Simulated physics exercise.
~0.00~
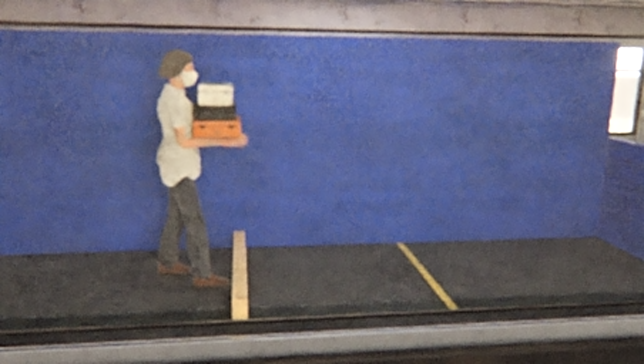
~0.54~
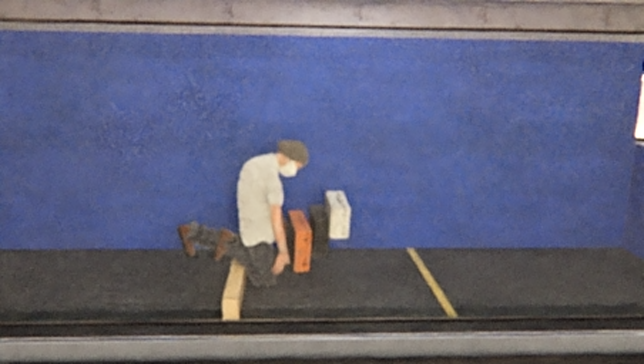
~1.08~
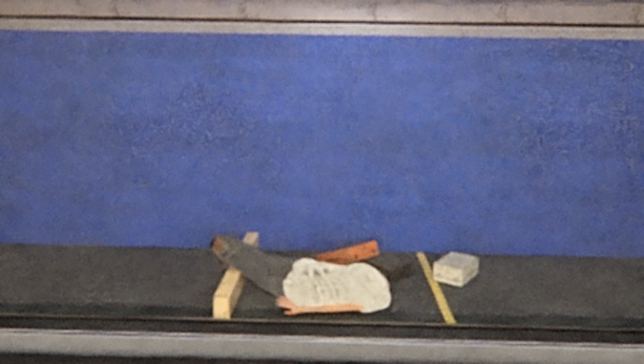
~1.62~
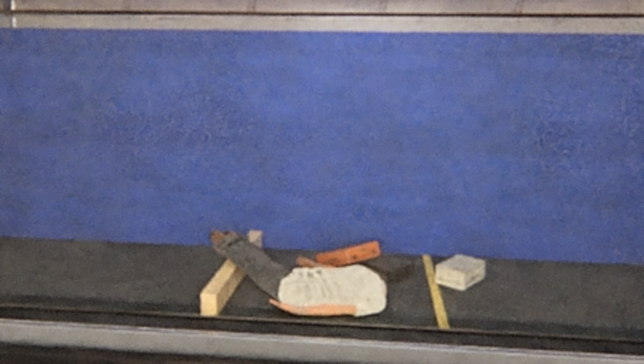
In this clip, a masked courier carrying a stack of white, black and orange boxes pitches forward to the right over a low beam and ends lying flat, with the orange and black boxes short of the yellow line and the white one just beyond it.
